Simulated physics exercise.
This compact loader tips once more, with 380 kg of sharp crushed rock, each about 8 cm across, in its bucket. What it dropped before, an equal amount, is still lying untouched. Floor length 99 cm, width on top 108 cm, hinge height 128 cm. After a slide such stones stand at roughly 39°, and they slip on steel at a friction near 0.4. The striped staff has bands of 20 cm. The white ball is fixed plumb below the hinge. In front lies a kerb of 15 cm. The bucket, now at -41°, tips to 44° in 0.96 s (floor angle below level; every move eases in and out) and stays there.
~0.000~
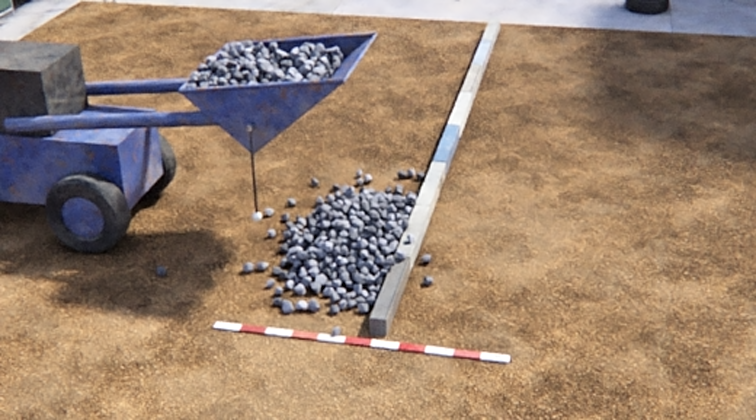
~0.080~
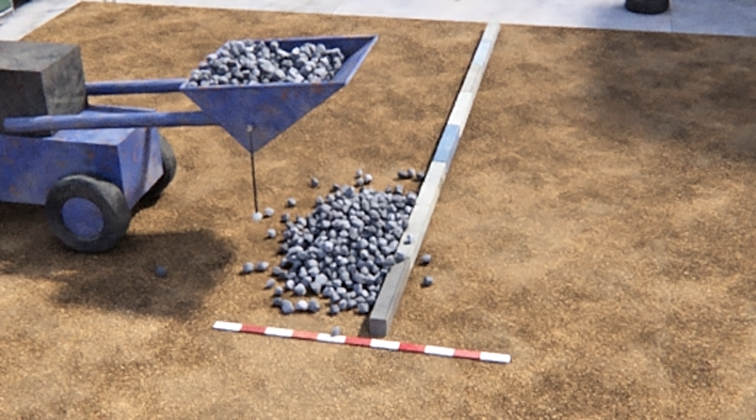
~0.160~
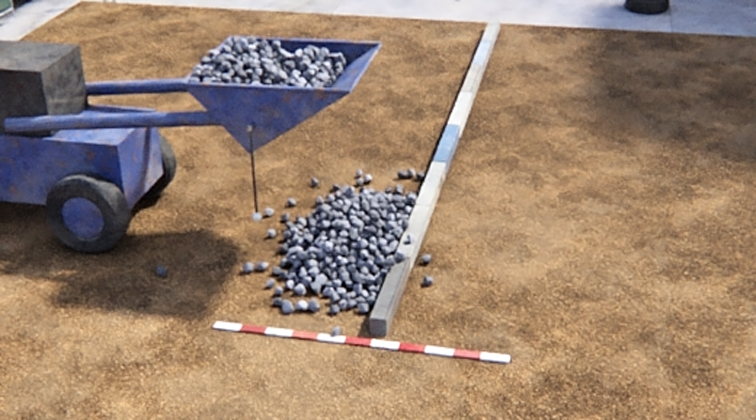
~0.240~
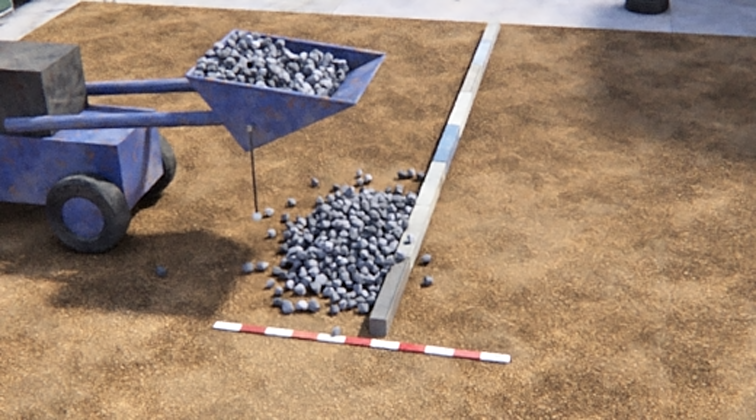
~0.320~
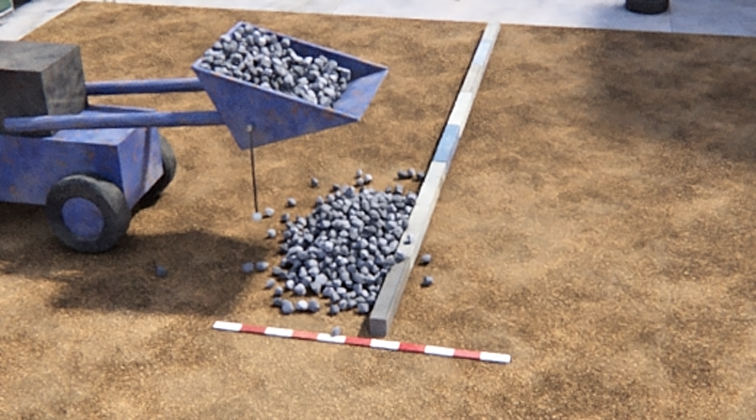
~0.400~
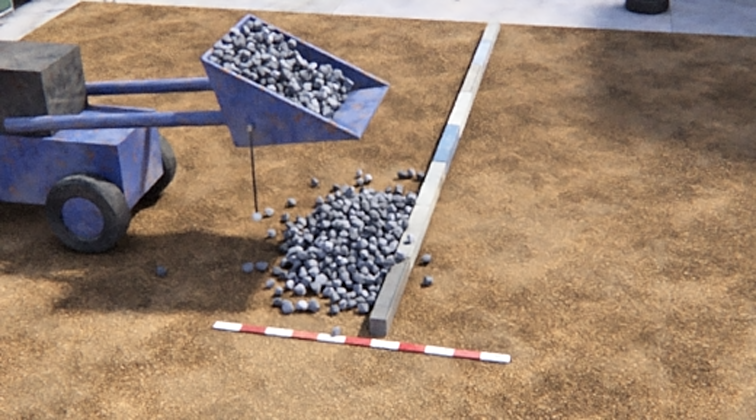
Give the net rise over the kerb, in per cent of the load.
Some 23 per cent is added.
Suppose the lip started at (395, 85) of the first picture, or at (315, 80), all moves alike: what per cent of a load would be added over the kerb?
About 75 and 5 per cent.
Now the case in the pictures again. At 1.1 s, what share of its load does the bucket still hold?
About 70 per cent.
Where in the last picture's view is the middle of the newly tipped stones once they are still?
Around (383, 226).
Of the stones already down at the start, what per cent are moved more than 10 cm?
About 5 per cent.
After 0.7 s the floor is at 31°; in per cent of one load, 100 in the bucket, 100 on this side of the kerb; the foremost stones are at (411, 238).
After 1.1 s the floor is at 44°; in per cent of one load, 72 in the bucket, 128 on this side of the kerb; the foremost stones are at (411, 238).
After 1.4 s the floor is at 44°; in per cent of one load, 16 in the bucket, 176 on this side of the kerb, 8 over the kerb; the foremost stones are at (473, 245).
After 4.1 s the floor is at 44°; in per cent of one load, 0 in the bucket, 177 on this side of the kerb, 24 over the kerb; the foremost stones are at (558, 240). Net gain over the kerb, 23.
